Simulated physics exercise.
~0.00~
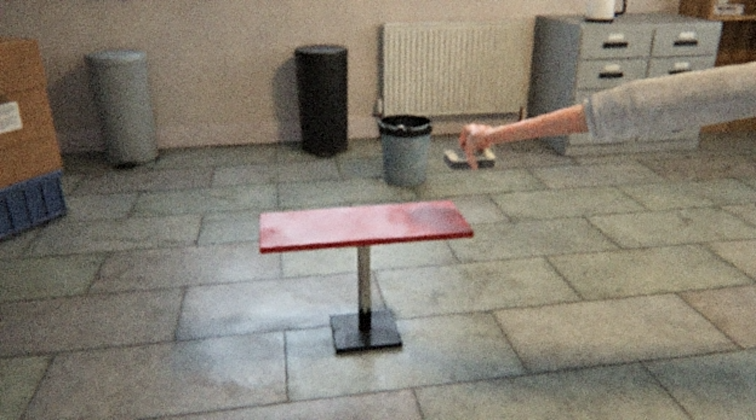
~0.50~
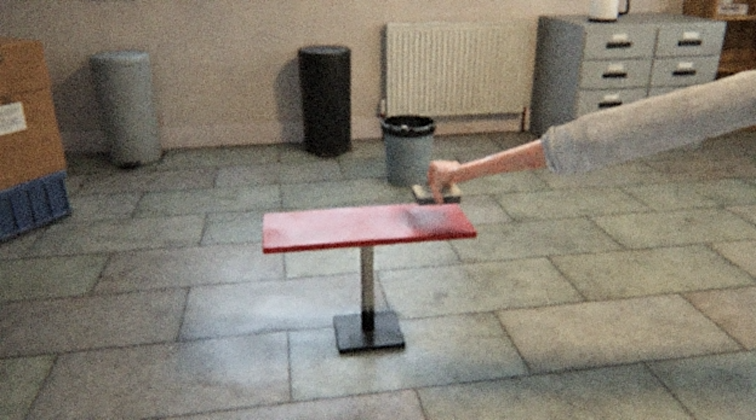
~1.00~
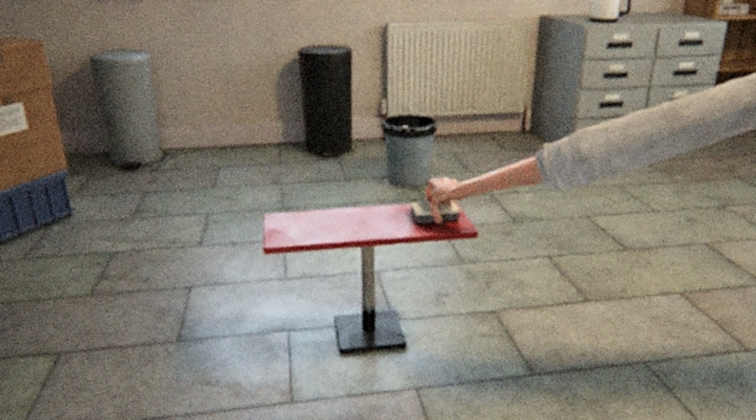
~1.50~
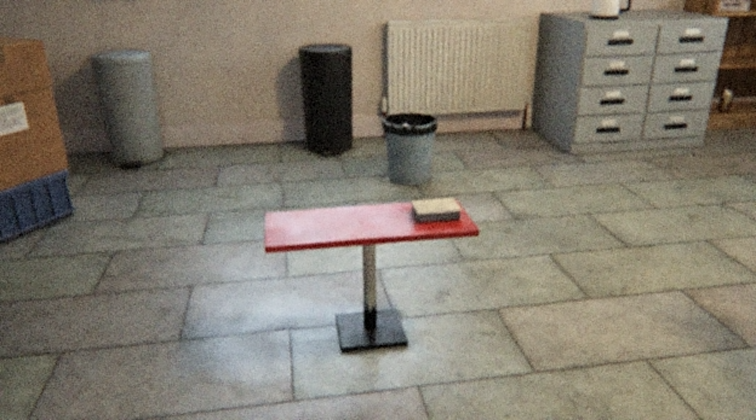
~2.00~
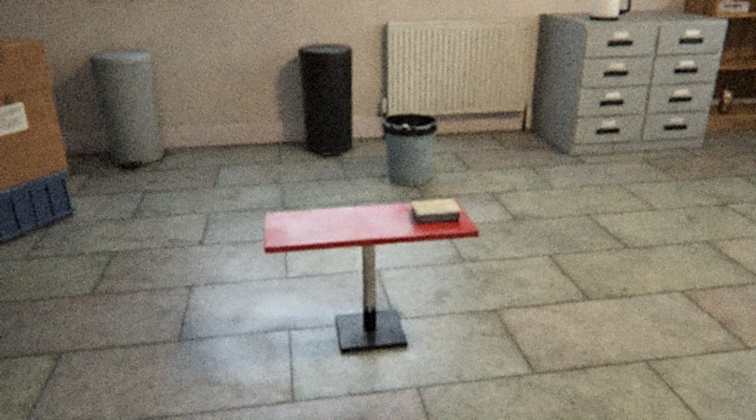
To begin with, a narrow red table on a single post with a dark base stands on a tiled floor, while an arm in a grey sleeve reaches in from the right holding a small sponge-like block. The hand moves left and down, bringing the block over the right end of the tabletop. It then lowers the block onto the surface, fingers still gripping it. Next, the hand lets go and withdraws out of view. The block stays where it was put, near the right end, and the red table remains upright and steady.
